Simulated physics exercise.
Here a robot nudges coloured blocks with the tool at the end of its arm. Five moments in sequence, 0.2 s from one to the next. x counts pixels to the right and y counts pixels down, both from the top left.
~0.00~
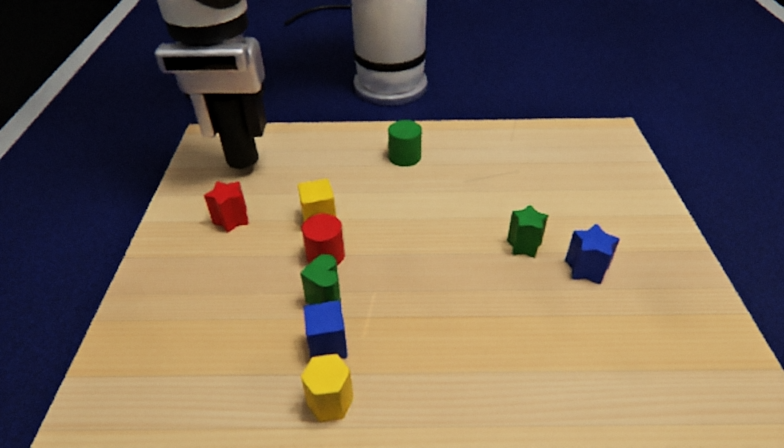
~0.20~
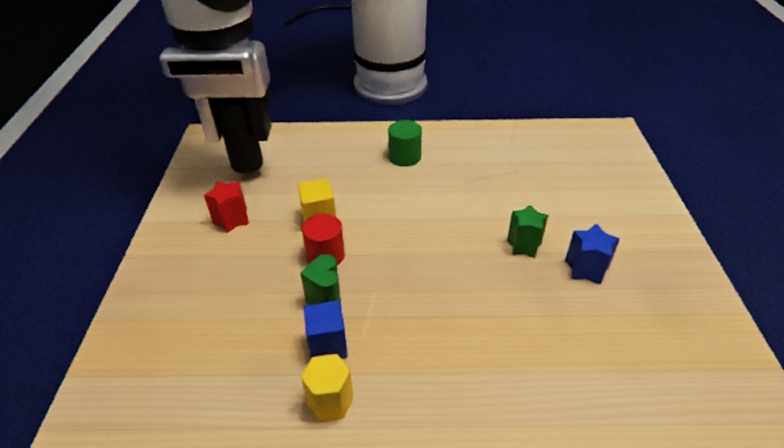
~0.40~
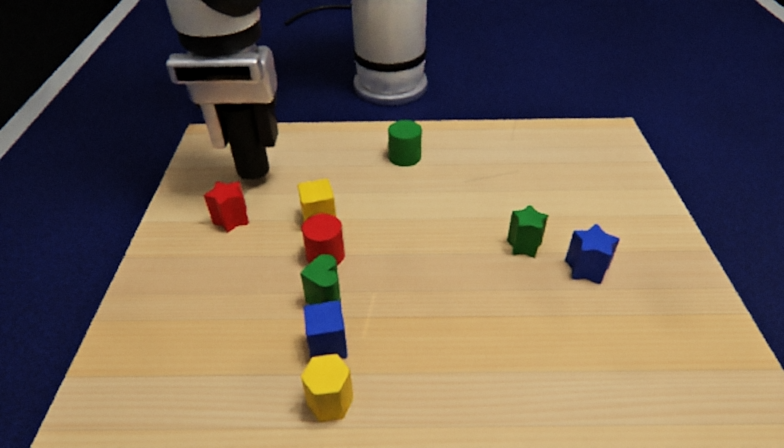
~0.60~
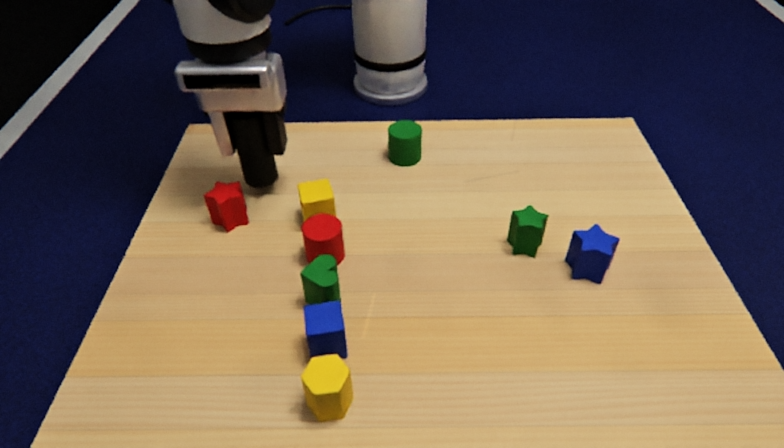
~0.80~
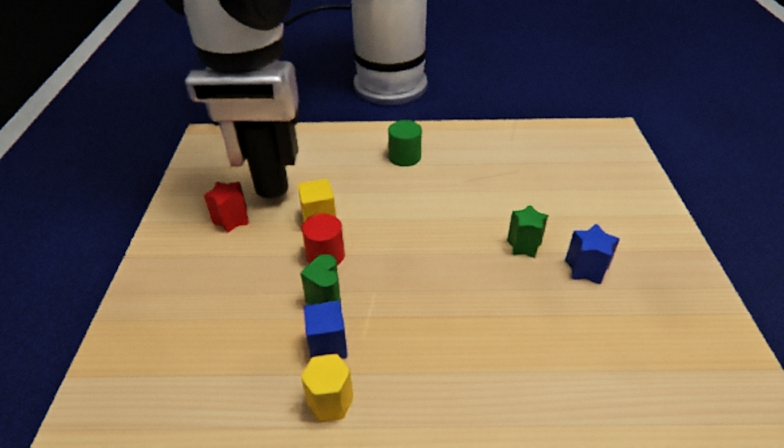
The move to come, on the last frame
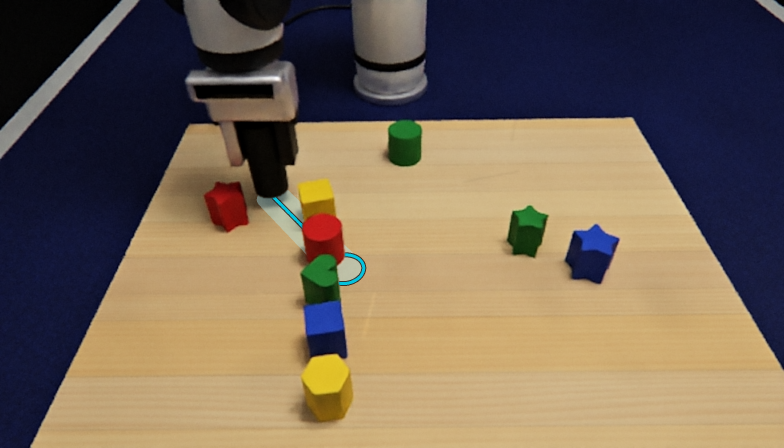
On a wooden board, a robot arm's black tool moving slightly right and nearer, between a red star and yellow block.
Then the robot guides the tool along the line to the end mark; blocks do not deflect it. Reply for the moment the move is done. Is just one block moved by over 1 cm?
Going by the path, no.
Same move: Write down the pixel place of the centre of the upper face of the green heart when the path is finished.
The point I'd pick in the picture is (326, 287).
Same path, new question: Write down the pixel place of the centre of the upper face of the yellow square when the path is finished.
It comes to (355, 206).
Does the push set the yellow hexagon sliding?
No.
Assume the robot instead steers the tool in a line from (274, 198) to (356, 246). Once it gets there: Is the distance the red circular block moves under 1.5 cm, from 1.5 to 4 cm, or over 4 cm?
Offset: 1.5 to 4 cm.
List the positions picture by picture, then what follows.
In the first frame, lower end of the tool at (243, 159), tops of blocks, red star block at (224, 191), yellow square at (315, 190), green heart at (322, 270), red circular block at (322, 226), yellow hexagon at (325, 373).
In the second frame, tool at (247, 164), blocks as before.
In the third frame, tool at (254, 170), blocks as before.
In the fourth frame, tool at (262, 178), blocks as before.
In the fifth frame, tool at (272, 188), red star block at (224, 191), yellow square at (315, 190), green heart at (322, 270), red circular block at (322, 226), yellow hexagon at (325, 373).
The drawn path runs from (274, 198) to (344, 269).
On the path given first. One third of the way, tool at (294, 210); yellow square at (329, 196), turned 15° anticlockwise.
Two thirds of the way, tool at (318, 233); yellow square at (351, 204), turned 80° anticlockwise; red circular block at (331, 238).
At the end, tool at (343, 259); red star block not moved; yellow square at (355, 206), turned 105° anticlockwise; green heart at (326, 287), turned 75° clockwise; red circular block at (360, 266); yellow hexagon not moved.
